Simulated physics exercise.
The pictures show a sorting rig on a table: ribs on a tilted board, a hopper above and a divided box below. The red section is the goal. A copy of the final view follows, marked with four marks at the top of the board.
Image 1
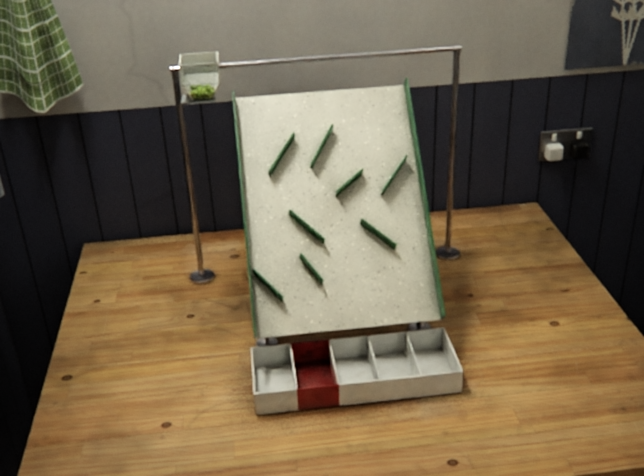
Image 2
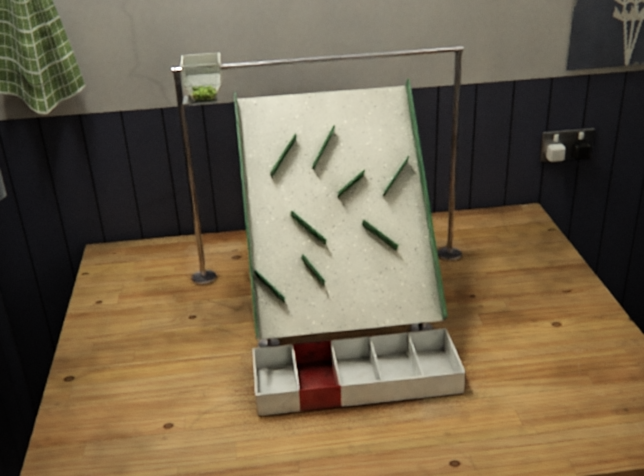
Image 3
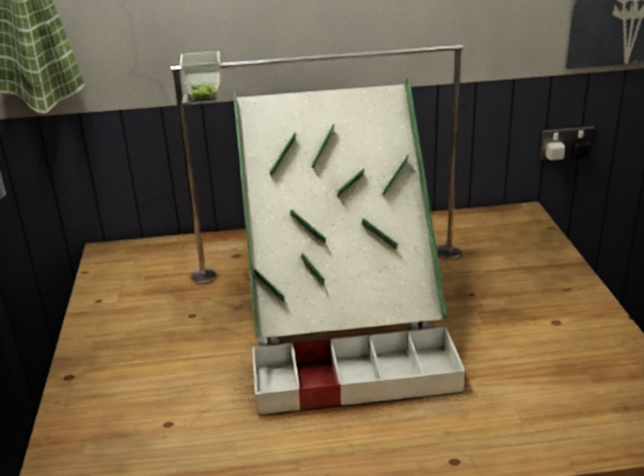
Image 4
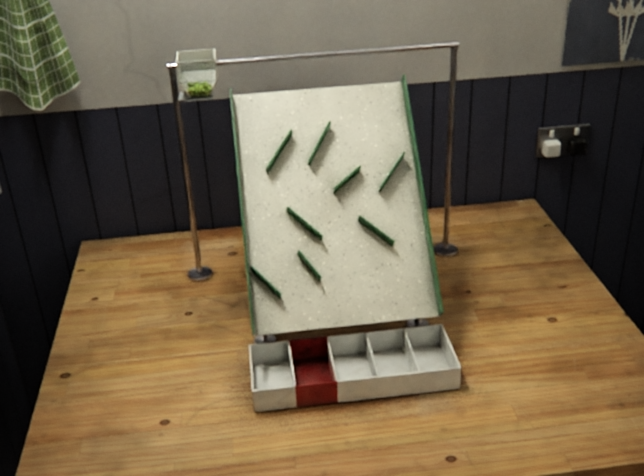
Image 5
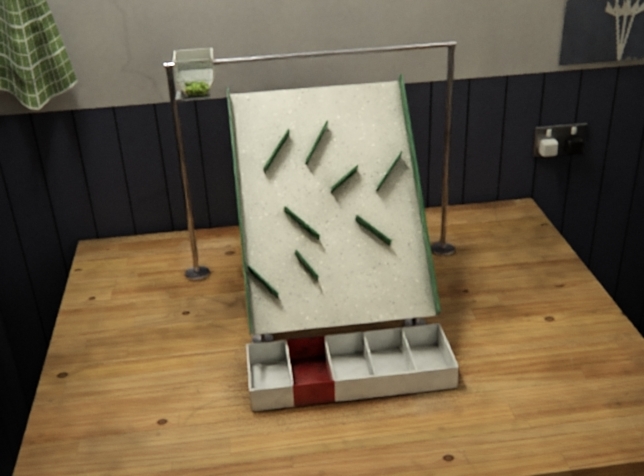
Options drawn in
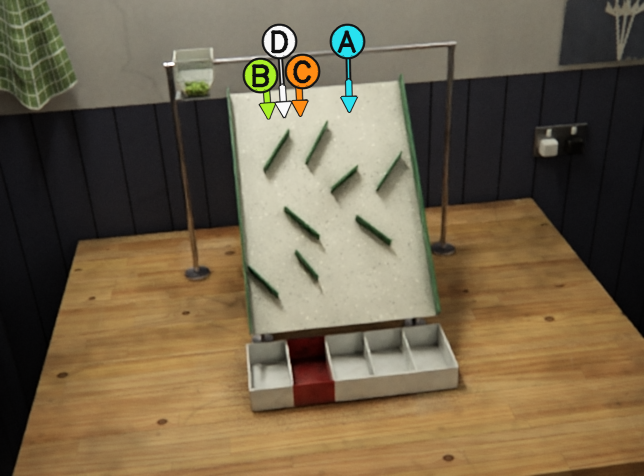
Nothing moves on the sloped board with green ribs as the view shifts very slightly.
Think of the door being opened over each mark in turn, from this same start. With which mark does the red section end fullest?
B is best.
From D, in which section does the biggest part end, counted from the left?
It is the second one.
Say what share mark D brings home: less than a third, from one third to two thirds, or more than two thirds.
It is from one third to two thirds.
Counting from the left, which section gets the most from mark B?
It is the second one.
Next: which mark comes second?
D.
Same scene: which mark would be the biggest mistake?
Mark A.
On the marked copy, mark A meets the board at (349, 106); mark B meets the board at (268, 112); mark C meets the board at (300, 110); mark D meets the board at (283, 111).
If A is chosen, only a few in the red section, all but a few in other sections.
If B is chosen, close to two thirds in the red section, close to a quarter in other sections, a small share held on the board.
If C is chosen, close to a quarter in the red section, close to two thirds in other sections, only a few held on the board, a small share outside the box.
If D is chosen, close to half in the red section, close to a third in other sections, only a few held on the board, a small share outside the box.
